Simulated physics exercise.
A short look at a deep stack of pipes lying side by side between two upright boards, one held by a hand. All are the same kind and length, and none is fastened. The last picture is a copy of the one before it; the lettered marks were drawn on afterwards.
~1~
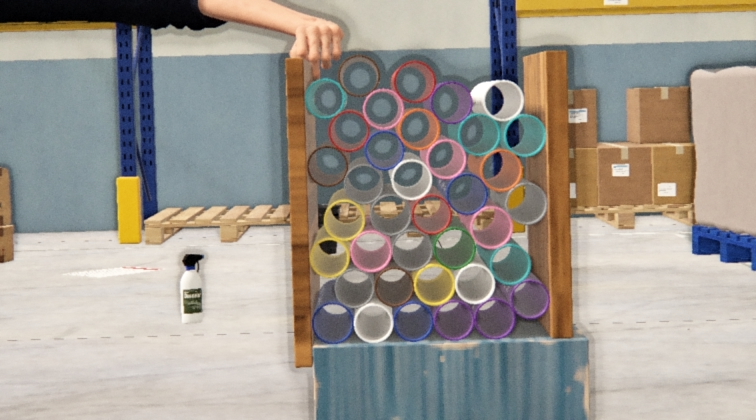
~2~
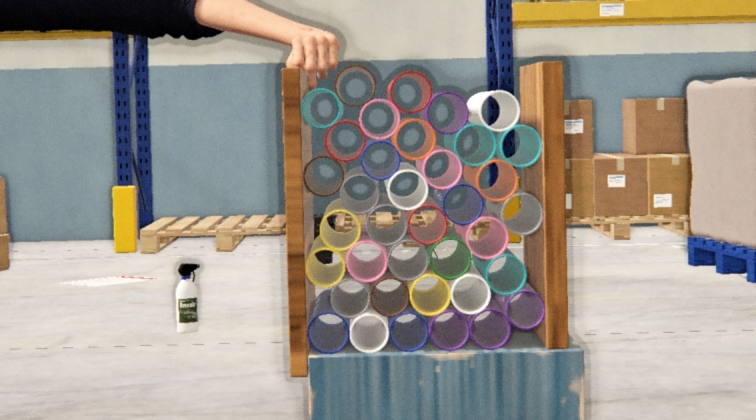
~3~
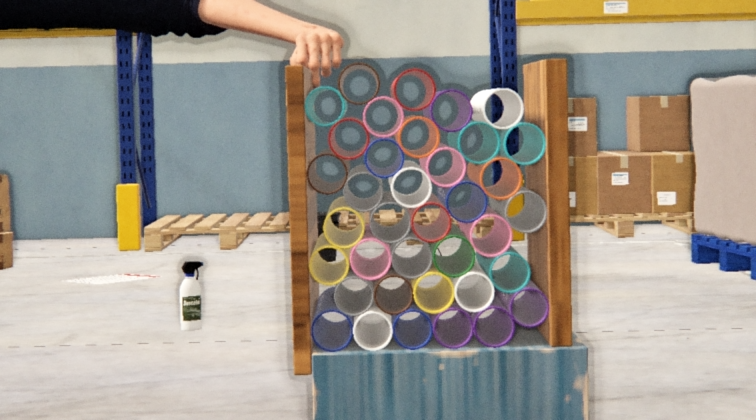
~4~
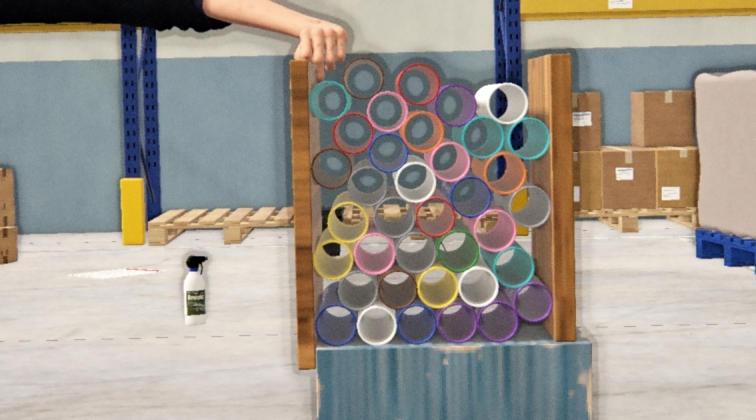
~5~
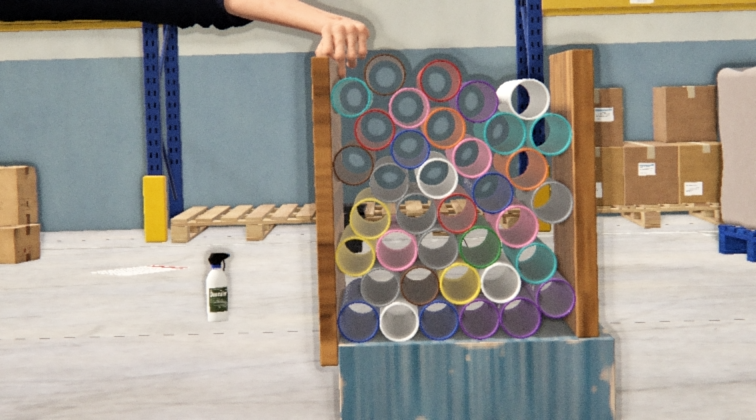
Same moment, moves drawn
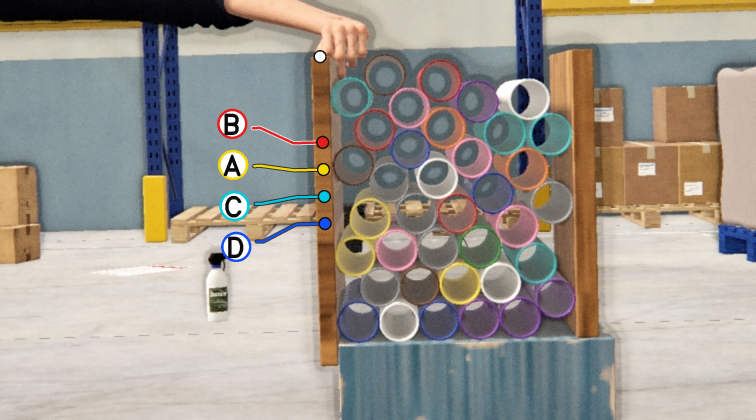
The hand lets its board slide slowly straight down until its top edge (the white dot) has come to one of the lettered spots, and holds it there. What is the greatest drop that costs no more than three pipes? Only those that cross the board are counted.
Mark C is as low as it can go.
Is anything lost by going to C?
Yes, at C.
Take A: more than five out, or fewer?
Fewer than five.
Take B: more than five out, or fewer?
Fewer than five.
On the marked copy, A at (323, 170); B at (323, 142); C at (324, 197); D at (325, 224); the white dot at (320, 56).
Taking C. A third of the way, top of the board (332, 120).
Two thirds of the way, top of the board (334, 192).
When it is over, top of the board (334, 196), two out over the board.
As for the rest, A two out over the board; B none out over the board; D more than three out over the board.
